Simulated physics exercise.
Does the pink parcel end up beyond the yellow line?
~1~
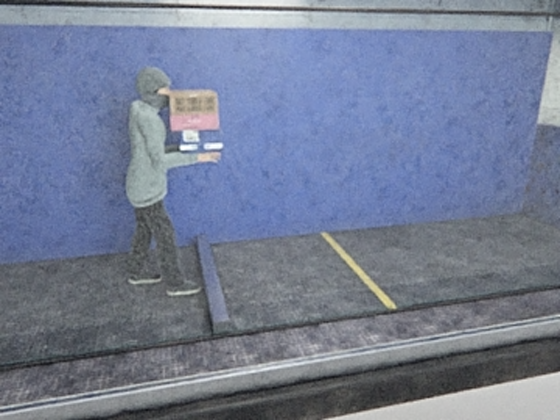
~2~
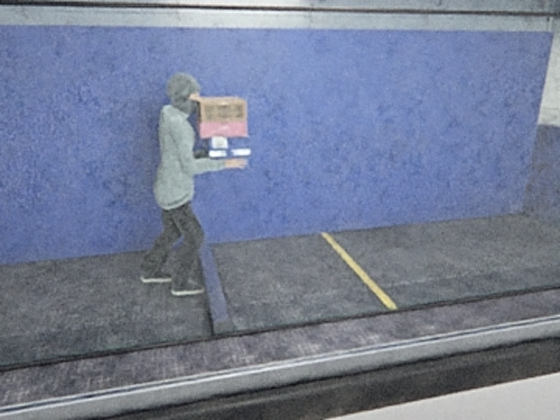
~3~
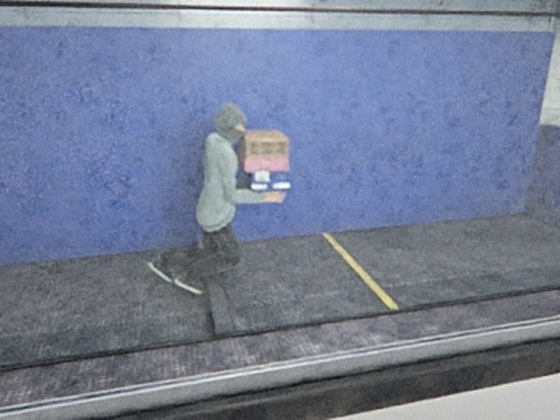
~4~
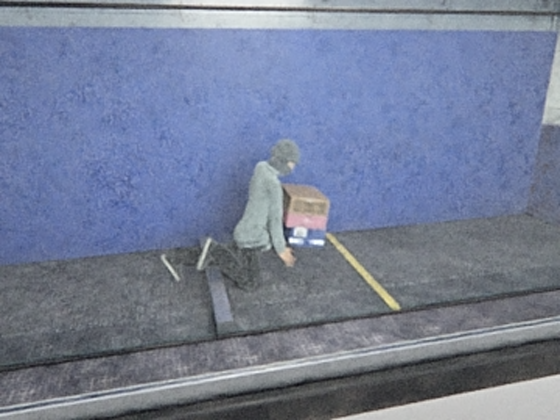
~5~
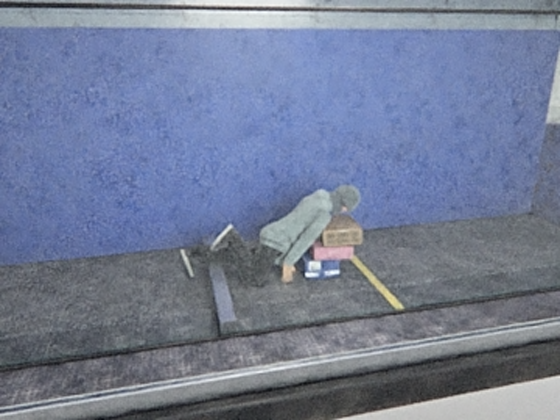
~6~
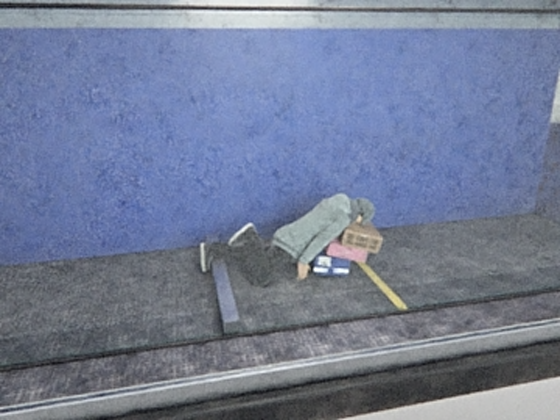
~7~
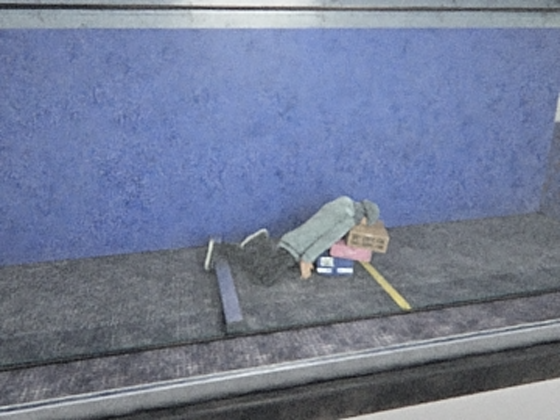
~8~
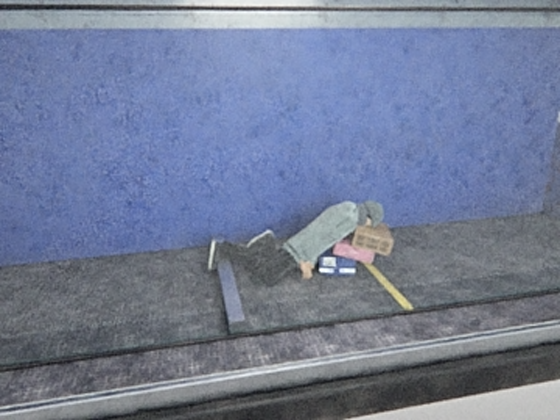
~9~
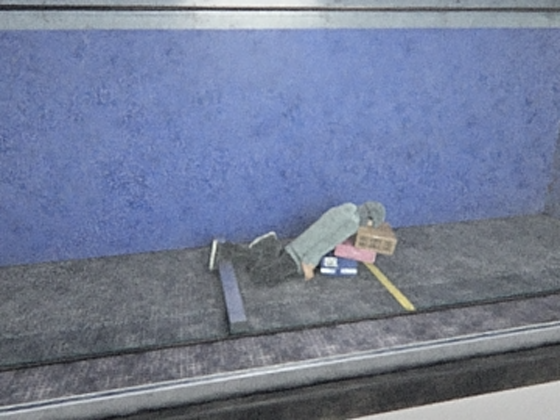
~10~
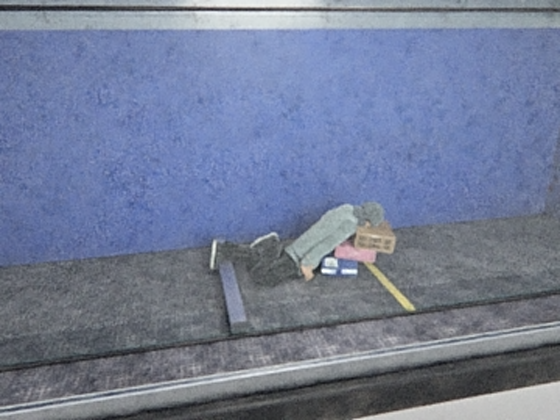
No, the pink parcel comes to rest with its middle just short of the yellow line.
At the start, a courier in a pale green top and dark trousers stands on a grey floor before a blue wall, holding a brown crate, a pink parcel and a blue parcel stacked on both forearms. The courier pitches to the right over the low floor rail, knees bending and feet trailing behind. The courier drops to the knees as the stack comes down near the yellow line, then folds forward over it. The boxes slide a little out of line and settle. The courier ends slumped face down against them, with the pink parcel just short of the line.
